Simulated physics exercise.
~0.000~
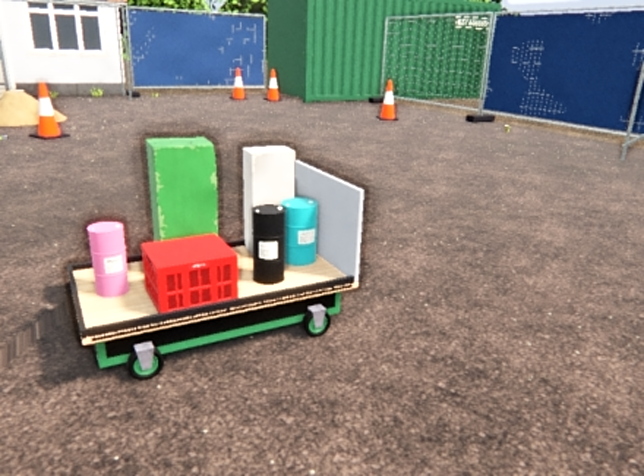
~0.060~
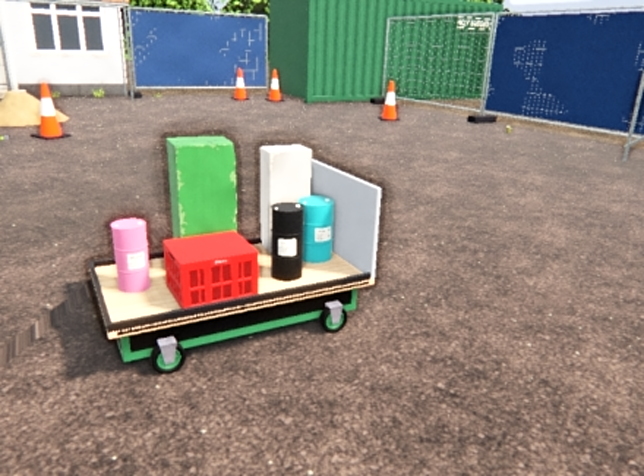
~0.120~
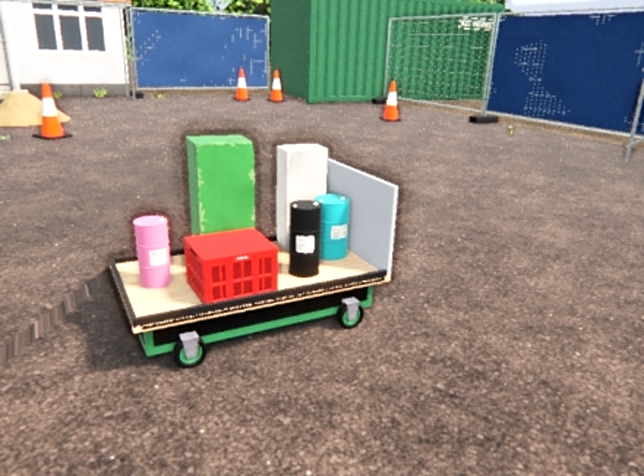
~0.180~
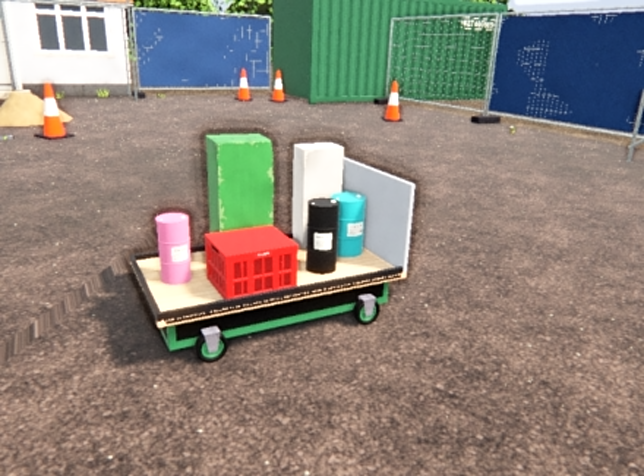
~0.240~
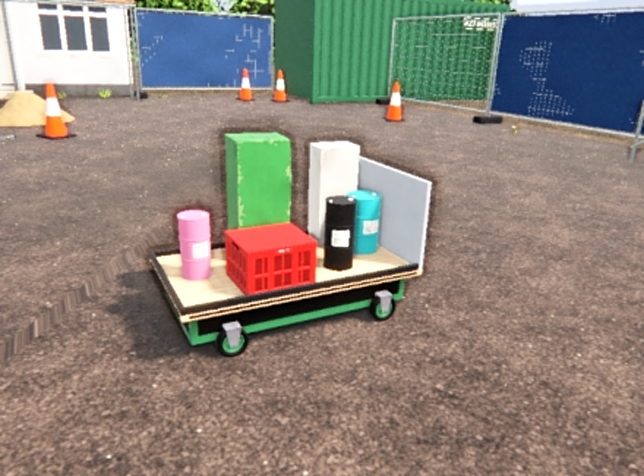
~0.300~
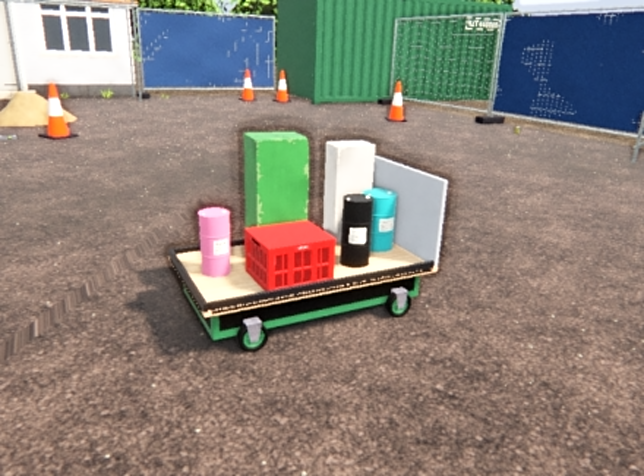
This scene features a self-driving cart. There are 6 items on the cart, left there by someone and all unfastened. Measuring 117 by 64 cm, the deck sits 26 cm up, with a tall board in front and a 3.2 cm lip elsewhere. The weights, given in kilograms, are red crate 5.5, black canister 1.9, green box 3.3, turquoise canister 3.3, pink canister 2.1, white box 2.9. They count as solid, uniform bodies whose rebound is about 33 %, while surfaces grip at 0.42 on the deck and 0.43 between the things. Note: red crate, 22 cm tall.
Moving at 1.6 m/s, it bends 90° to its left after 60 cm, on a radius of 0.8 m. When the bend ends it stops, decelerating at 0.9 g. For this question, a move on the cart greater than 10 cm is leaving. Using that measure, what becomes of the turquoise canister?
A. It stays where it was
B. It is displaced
The answer is B.
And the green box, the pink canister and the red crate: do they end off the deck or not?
At the end the green box remains on its base, the pink canister remains on its base and the red crate remains on its base.
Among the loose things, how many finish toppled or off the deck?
It comes to 4.
By 0.70 s, cart 112 cm along, turned 27°; turquoise canister tilted 5° near (442, 197); white box tilted 44°; black canister tilted 14°.
By 1.10 s, cart 176 cm along, turned 72°; black canister, turquoise canister and white box now off the deck; green box tilted 22°.
By 1.40 s, cart 223 cm along, turned 90°; green box tilted 50°.
By 1.70 s, cart 230 cm along, turned 90°, stopped; green box tilted 60°; pink canister 16 cm from its spot; red crate 10 cm from its spot.
When it is over (2.6 s), off the deck, black canister, turquoise canister and white box; lying over on the cart, green box; not toppled but over 10 cm from the start, red crate and pink canister.
